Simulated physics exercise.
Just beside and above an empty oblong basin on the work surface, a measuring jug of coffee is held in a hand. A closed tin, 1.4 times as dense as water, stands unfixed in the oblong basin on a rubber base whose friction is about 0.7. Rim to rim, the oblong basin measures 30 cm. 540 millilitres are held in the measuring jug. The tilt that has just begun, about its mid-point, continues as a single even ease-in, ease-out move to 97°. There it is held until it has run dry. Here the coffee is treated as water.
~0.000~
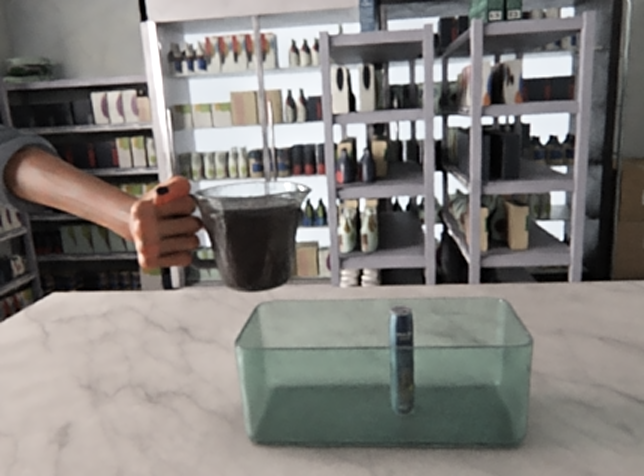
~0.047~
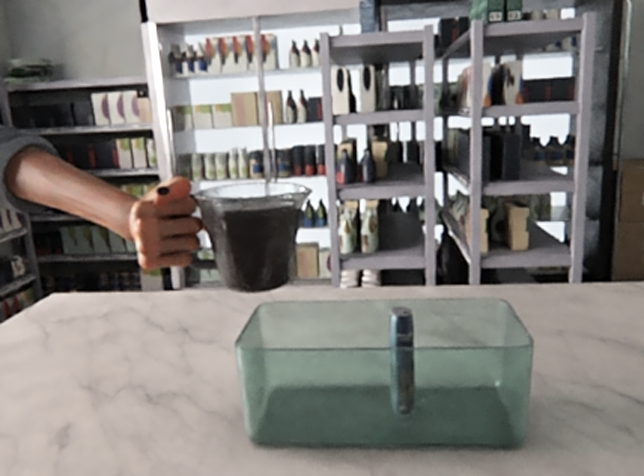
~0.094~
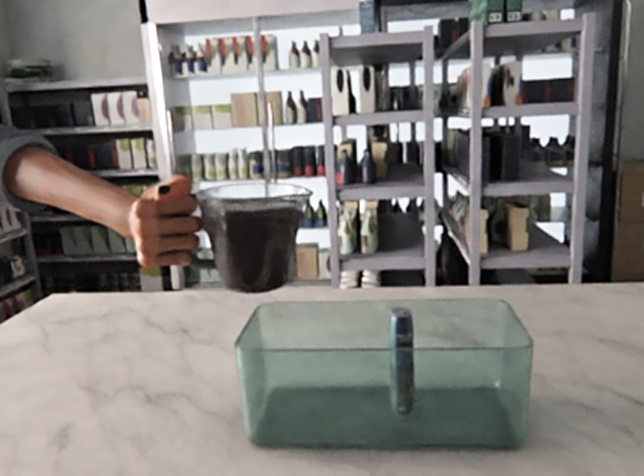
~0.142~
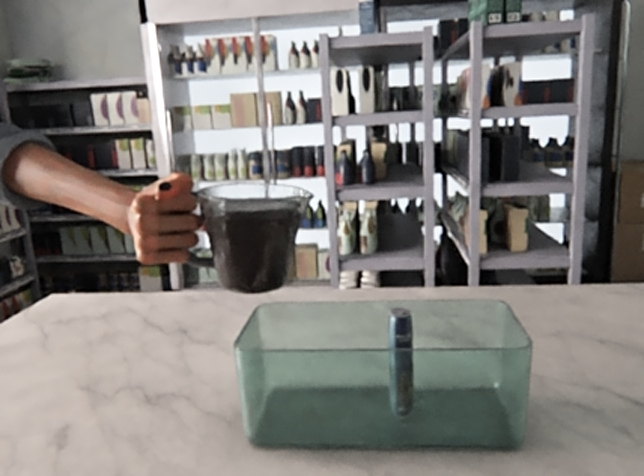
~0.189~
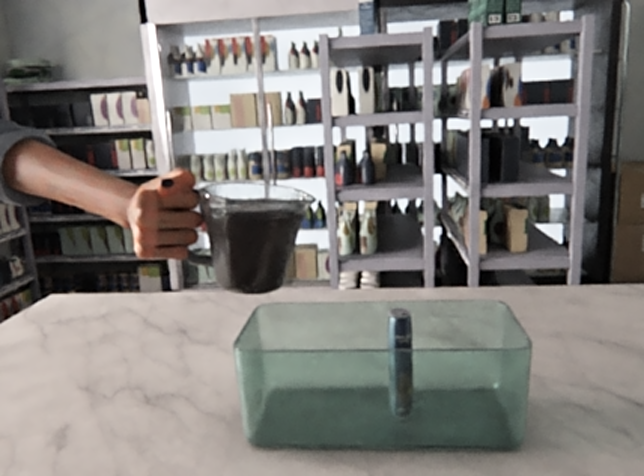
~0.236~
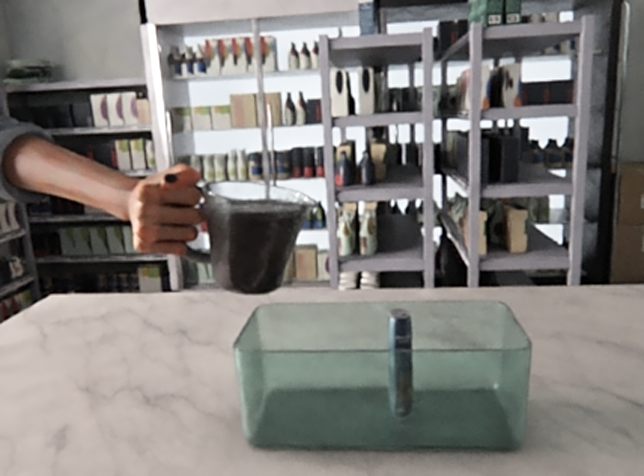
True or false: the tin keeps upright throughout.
True.
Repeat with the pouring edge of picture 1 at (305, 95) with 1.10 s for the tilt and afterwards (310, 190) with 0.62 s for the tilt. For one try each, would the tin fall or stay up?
Run one: It tumbles. Run two: It does not tip.
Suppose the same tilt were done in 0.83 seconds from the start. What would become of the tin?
After the tilt, the tin is still standing.
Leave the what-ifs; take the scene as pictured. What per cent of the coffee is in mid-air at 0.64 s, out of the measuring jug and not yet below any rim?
I'd say close to 18 per cent.
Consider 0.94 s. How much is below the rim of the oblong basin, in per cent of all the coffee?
I'd say roughly 68 in a hundred of it.
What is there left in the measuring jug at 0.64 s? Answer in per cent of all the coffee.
I'd estimate some 74 % remains.
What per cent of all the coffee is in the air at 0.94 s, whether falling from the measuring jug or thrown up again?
Near 12 percent.
After 0.64 s the tilt is 61° and 73 per cent is still to pour; the tin stands where it began.
After 0.94 s the tilt is 92° and 20 per cent is still to pour; the tin stands where it began.
After 1.26 s the tilt is 97° and 1 per cent is still to pour; the tin stands where it began.
After 1.60 s the tilt is 97° and 0 per cent is still to pour; the tin stands where it began.
In the end the tin stands where it began.
